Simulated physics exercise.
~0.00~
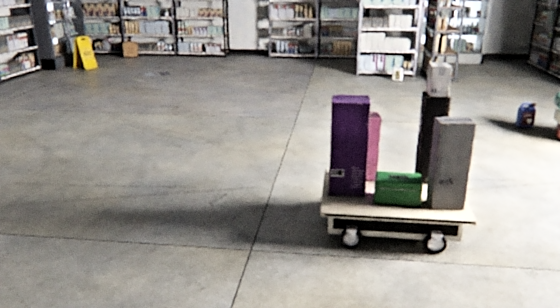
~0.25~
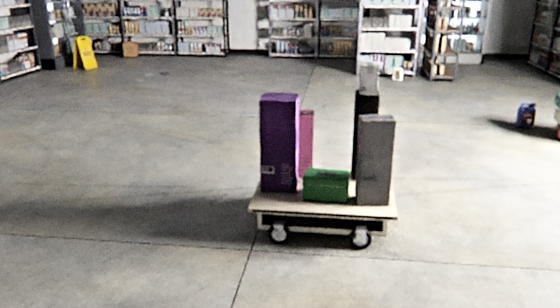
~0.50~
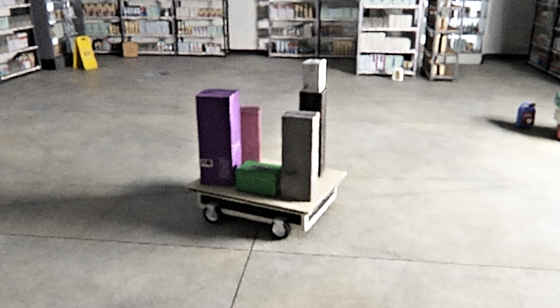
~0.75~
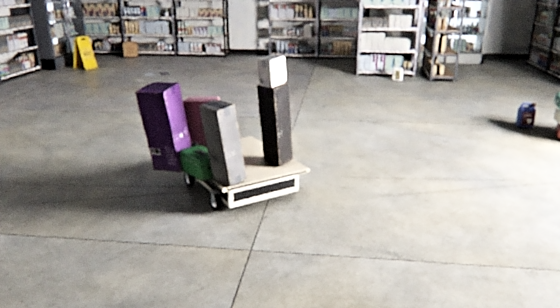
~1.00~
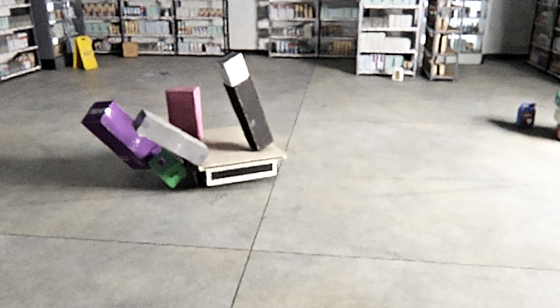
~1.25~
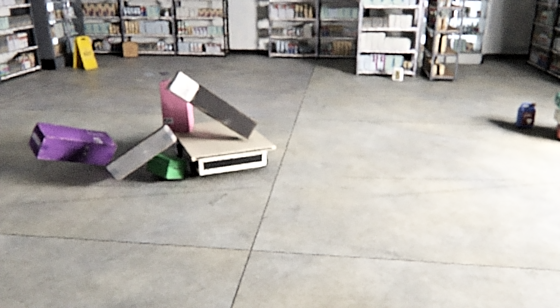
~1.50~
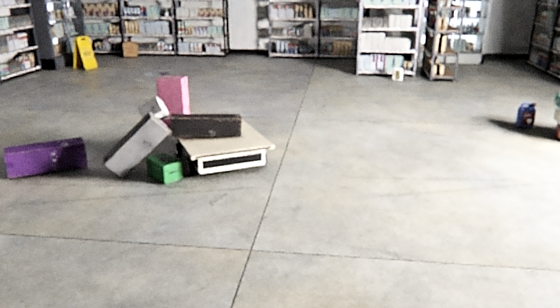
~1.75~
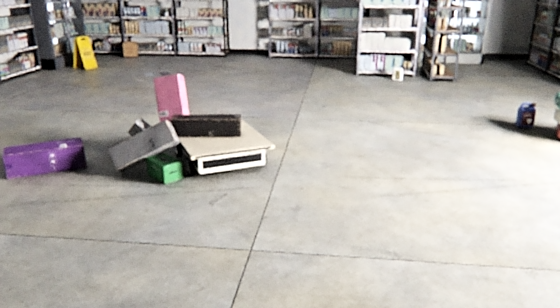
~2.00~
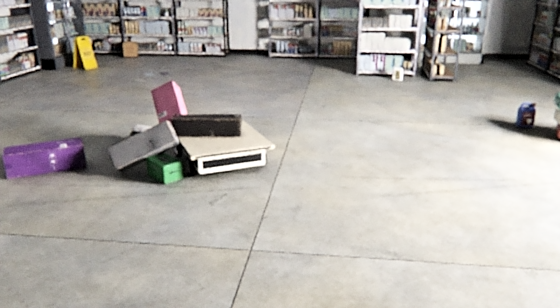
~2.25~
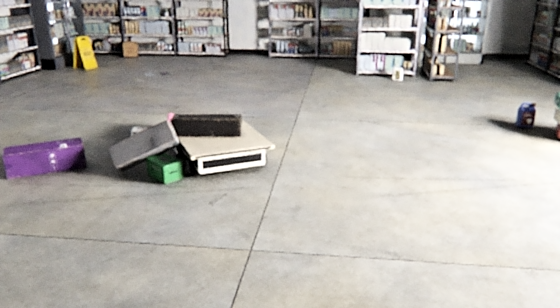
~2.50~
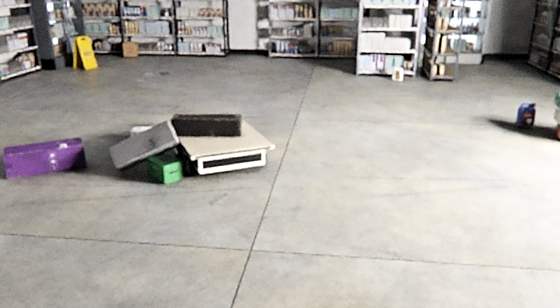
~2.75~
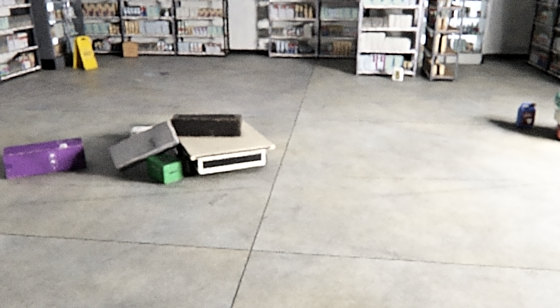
In a wide room with a grey concrete floor and stocked shelves along the back, seen from slightly above, a low cart carries upright purple, pink and grey boxes, a small green one, and a black box with a white one on top. The cart rolls left and swings away from the viewer. The purple box tips off to the left, followed by the grey and green ones. As the cart stops, the black box topples onto the deck and the white one drops off. The pink box finally tips out of sight behind, leaving only the black box aboard.
